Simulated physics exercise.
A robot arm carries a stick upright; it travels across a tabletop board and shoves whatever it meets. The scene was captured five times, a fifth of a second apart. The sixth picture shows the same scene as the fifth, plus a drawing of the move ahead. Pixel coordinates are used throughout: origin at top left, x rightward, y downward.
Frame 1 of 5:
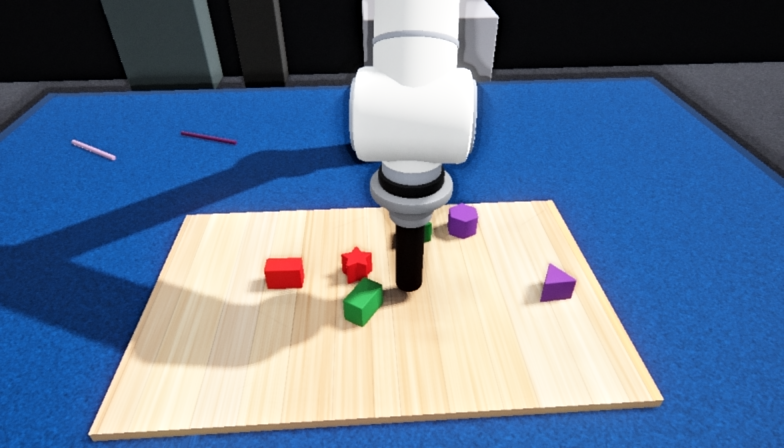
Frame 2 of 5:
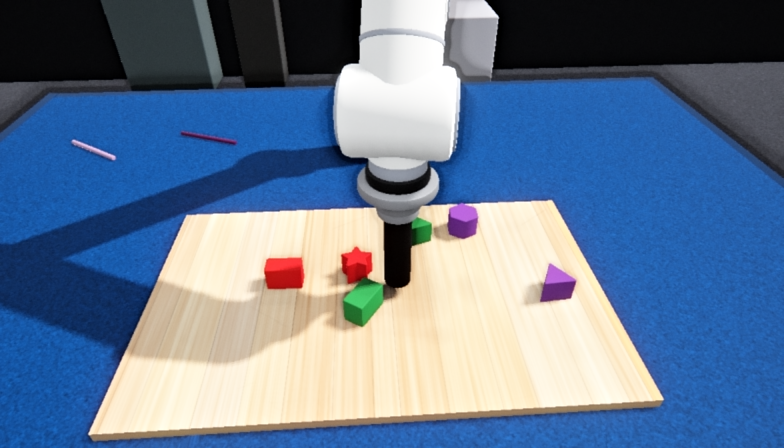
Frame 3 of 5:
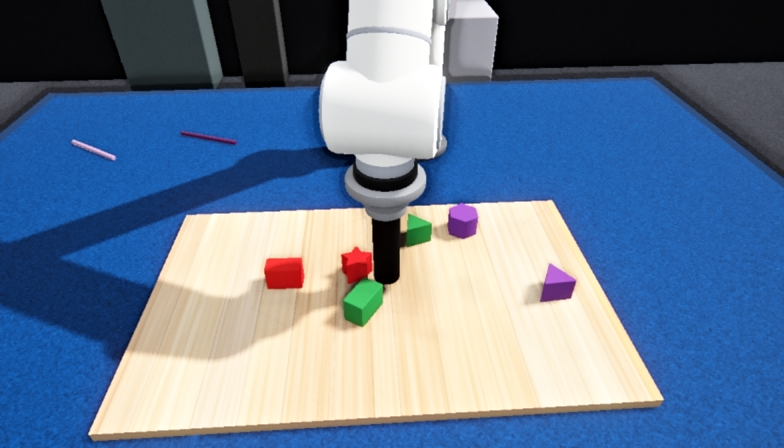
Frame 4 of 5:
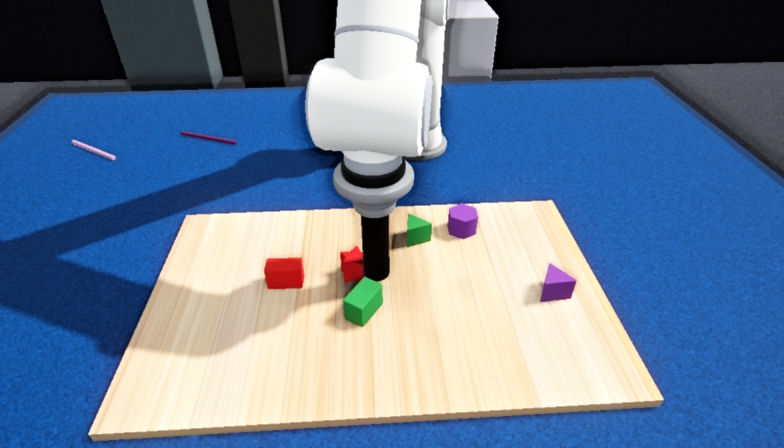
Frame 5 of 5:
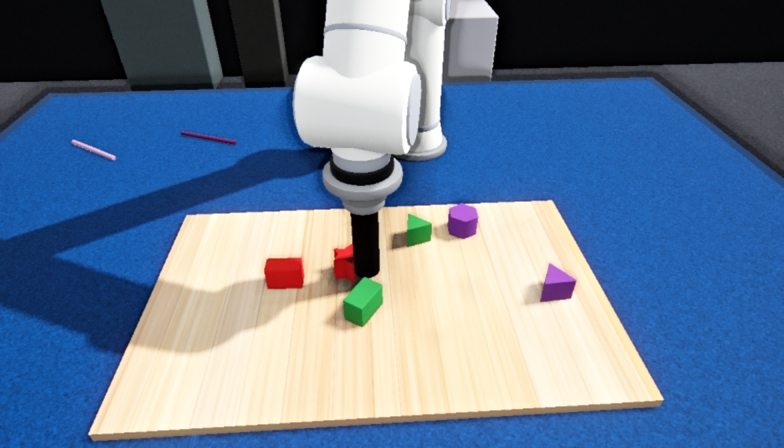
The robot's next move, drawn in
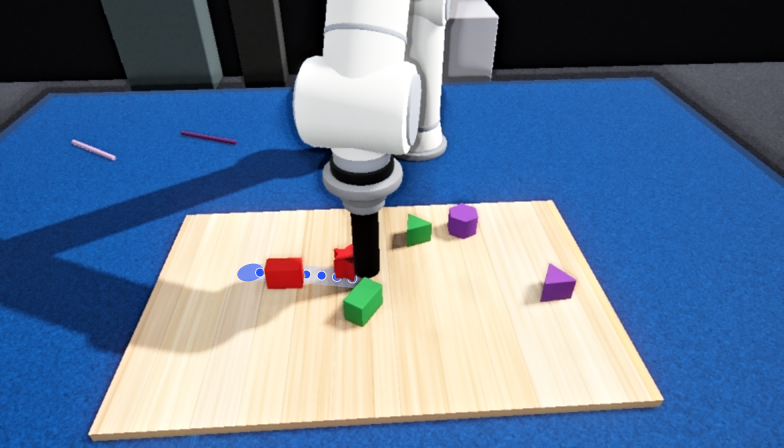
At first, a white robot arm holds a black stick upright on a wooden board, near scattered red, green and purple blocks. The arm slides the stick steadily left, passing behind the nearer green block, until it reaches the red star block and nudges it slightly left while the other blocks stay still.
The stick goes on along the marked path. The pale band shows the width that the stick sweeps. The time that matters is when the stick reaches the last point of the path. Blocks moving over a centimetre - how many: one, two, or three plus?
The result: Two blocks.
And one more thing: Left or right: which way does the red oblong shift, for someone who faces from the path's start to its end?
The red oblong is shifted sideways to the left, facing along the path from start to end.
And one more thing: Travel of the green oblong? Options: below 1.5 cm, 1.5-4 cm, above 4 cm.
Up to 1.5 cm.
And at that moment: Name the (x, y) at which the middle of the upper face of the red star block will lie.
Somewhere near (307, 240).
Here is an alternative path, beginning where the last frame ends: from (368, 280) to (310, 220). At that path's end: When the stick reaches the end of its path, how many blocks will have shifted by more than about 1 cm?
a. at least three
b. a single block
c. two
Choice b: A single block.
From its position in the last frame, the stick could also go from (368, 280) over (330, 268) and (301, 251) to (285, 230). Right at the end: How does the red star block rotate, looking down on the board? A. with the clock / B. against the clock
That would be B.
Drawn move, from (368, 280) by way of (309, 275) to (250, 272).
On the path given first. One third of the way, stick (327, 266); red star block (316, 244), turned 30° clockwise.
Two thirds of the way, stick (287, 263); red oblong (258, 269), turned 40° anticlockwise; red star block (307, 240), turned 75° clockwise.
At the end, stick (248, 262); red oblong (238, 275), turned 80° anticlockwise; red star block (307, 240), turned 75° clockwise; green oblong still.
